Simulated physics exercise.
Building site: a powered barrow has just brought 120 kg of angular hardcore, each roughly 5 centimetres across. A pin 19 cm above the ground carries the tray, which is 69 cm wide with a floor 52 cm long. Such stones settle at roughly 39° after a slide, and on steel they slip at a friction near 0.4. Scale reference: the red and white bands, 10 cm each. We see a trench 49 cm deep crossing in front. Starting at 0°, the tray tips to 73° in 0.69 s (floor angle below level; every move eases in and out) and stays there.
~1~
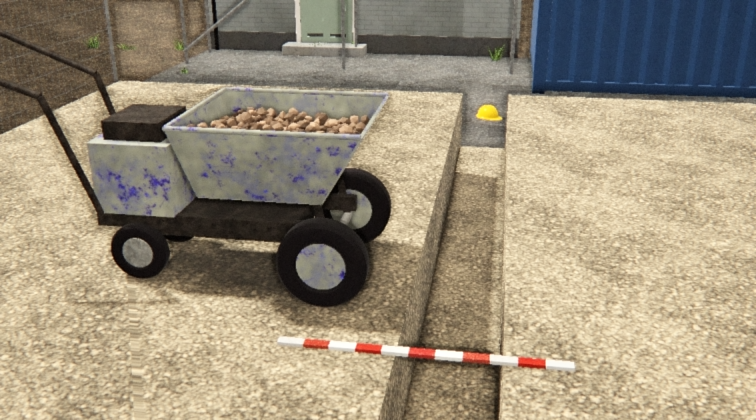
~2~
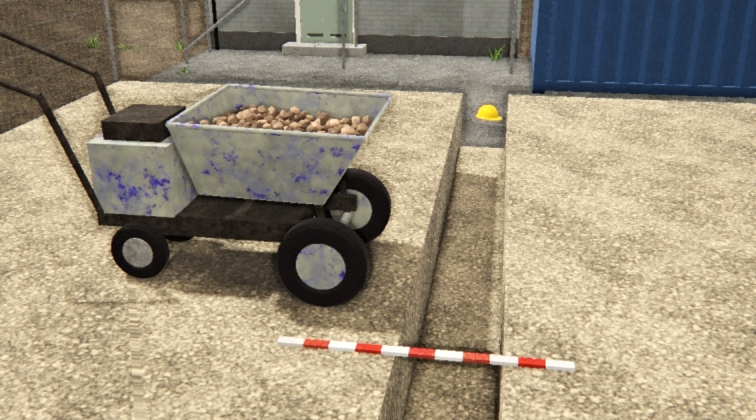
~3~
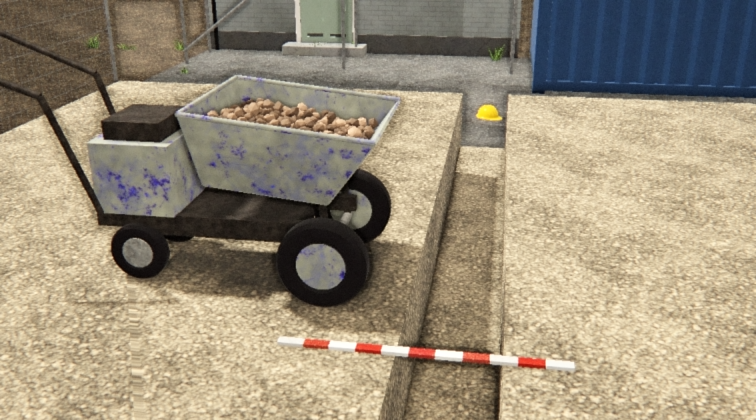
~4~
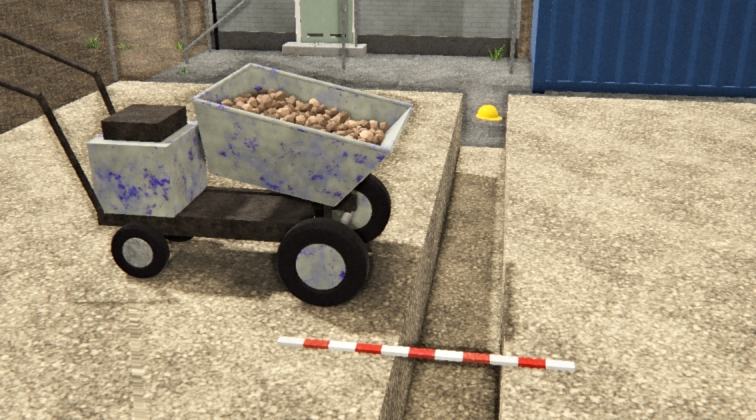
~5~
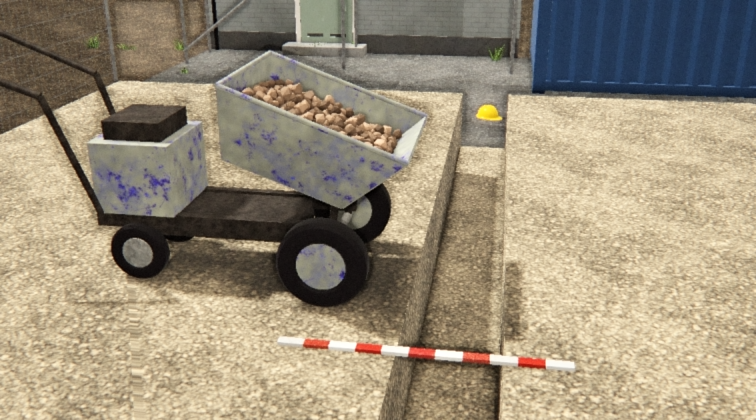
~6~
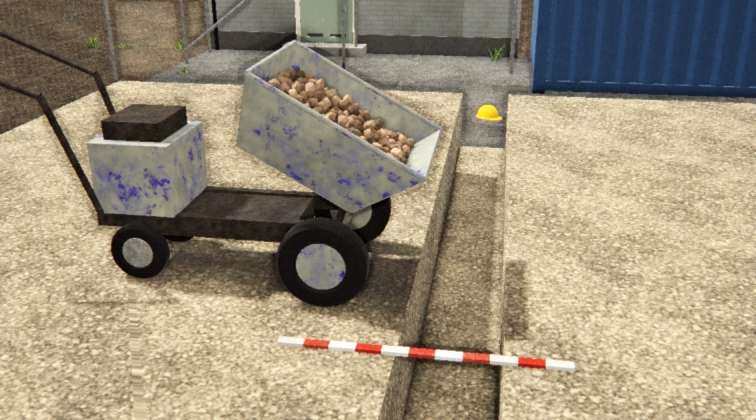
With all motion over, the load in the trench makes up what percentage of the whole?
It makes up about 38 percent of the whole load.
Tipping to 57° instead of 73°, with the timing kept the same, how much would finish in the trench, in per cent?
About 10%.
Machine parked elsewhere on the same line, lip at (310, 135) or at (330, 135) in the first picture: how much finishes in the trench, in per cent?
It'd be around 70 per cent and after that around 55 per cent.
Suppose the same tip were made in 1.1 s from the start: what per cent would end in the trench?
Then roughly 50 percent.
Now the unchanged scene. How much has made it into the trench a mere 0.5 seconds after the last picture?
I'd say near 10 per cent at that time.
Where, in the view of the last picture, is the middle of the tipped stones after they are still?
Look at roughly (496, 351).
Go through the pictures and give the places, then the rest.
In the first frame, lip at (361, 138), floor tilted 0°, highest stones at (273, 118).
In the second frame, the tray is at 2°, its lip at (364, 139); the top of the load is at (269, 117).
In the third frame, lip at (375, 144), floor tilted 6°, highest stones at (261, 111).
In the fourth frame, lip at (390, 152), floor tilted 12°, highest stones at (261, 101).
In the fifth frame, the tray is at 20°, its lip at (408, 164); the top of the load is at (272, 90).
In the sixth frame, lip at (425, 180), floor tilted 29°, highest stones at (294, 80).
Then, 0.2 s after the last picture the floor is at 62°, 100 % in the tray; the foremost stones are at (447, 214).
Then, 0.5 s after the last picture the floor is at 73°, 82 % in the tray, 8 % in the trench, 10 % past the trench; the foremost stones are at (547, 285).
Then, 0.8 s after the last picture the floor is at 73°, 44 % in the tray, 20 % in the trench, 36 % past the trench; the foremost stones are at (699, 303).
Then, 2.8 s after the last picture the floor is at 73°, 27 % in the tray, 38 % in the trench, 35 % past the trench; the foremost stones are past the picture's edge.
